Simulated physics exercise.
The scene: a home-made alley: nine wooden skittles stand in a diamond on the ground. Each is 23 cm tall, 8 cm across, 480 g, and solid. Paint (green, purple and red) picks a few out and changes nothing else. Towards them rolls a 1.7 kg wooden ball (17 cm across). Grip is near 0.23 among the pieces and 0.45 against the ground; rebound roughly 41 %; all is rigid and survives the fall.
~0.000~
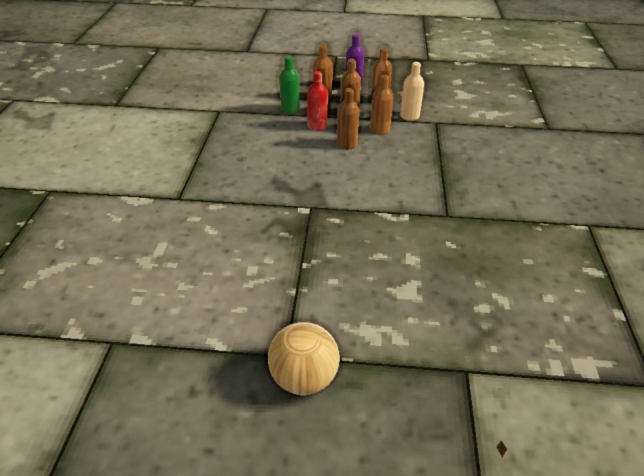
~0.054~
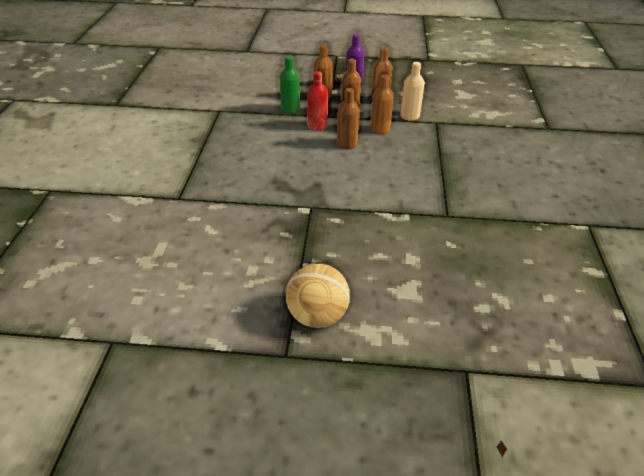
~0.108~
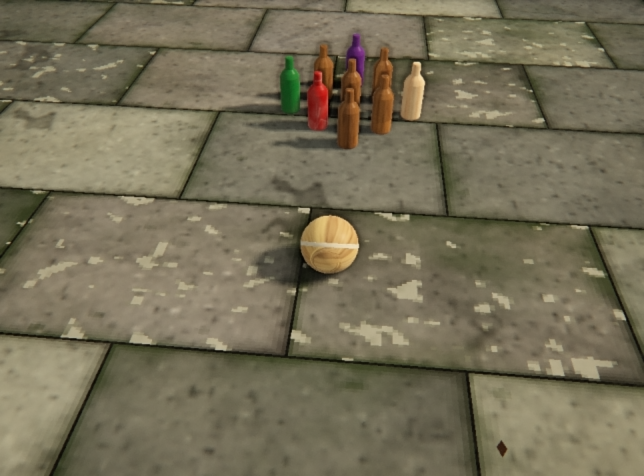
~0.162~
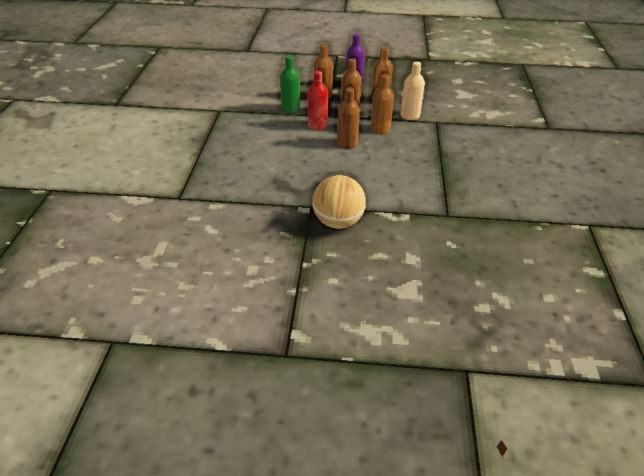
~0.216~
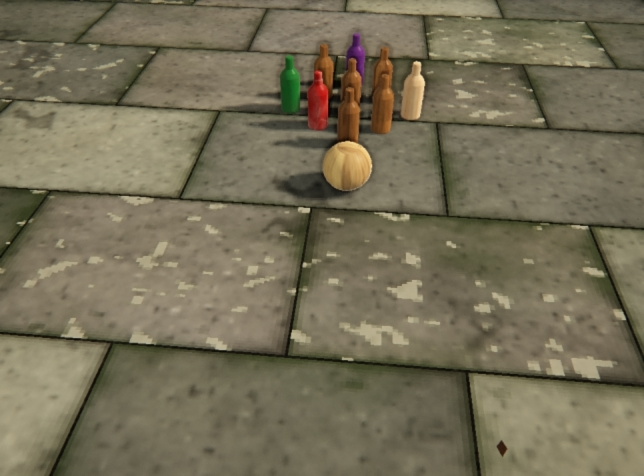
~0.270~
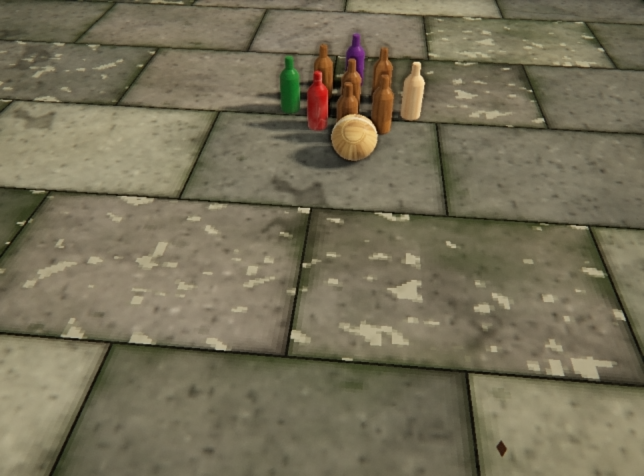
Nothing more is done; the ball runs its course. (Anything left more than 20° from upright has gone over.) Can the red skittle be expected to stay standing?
It remains upright.
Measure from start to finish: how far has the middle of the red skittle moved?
About 0 cm.
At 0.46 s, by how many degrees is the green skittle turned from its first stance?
Some 0°.
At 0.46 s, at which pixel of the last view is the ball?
Near (363, 88).
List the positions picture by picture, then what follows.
In the first frame (places mark the middle of the side facing us), ball (303, 358) 1.06 m before the front row; red skittle (318, 105); green skittle (294, 88); purple skittle (361, 64); nothing disturbed.
The second frame shows ball (318, 296) 86 cm before the front row; red skittle (319, 105).
The third frame shows ball (330, 244) 66 cm before the front row; red skittle (319, 105).
The fourth frame shows ball (339, 202) 46 cm before the front row; red skittle (319, 105).
The fifth frame shows ball (347, 166) 27 cm before the front row; red skittle (319, 105).
The sixth frame shows ball (354, 138) in among them; red skittle (319, 105); purple skittle (361, 63); green skittle (295, 88); one has shifted.
After 0.46 s, ball still moving; 3 of the 9 skittles over; red skittle unmoved; purple skittle leaning 24°.
After 0.76 s, ball still moving; 7 of the 9 skittles over; red skittle unmoved; purple skittle lying flat.
By the end (1.4 s), ball rolling away; 7 of the 9 skittles over; red skittle unmoved; purple skittle lying flat; green skittle unmoved. As the last picture would show them, middles, red skittle near (318, 100), purple skittle near (251, 30).
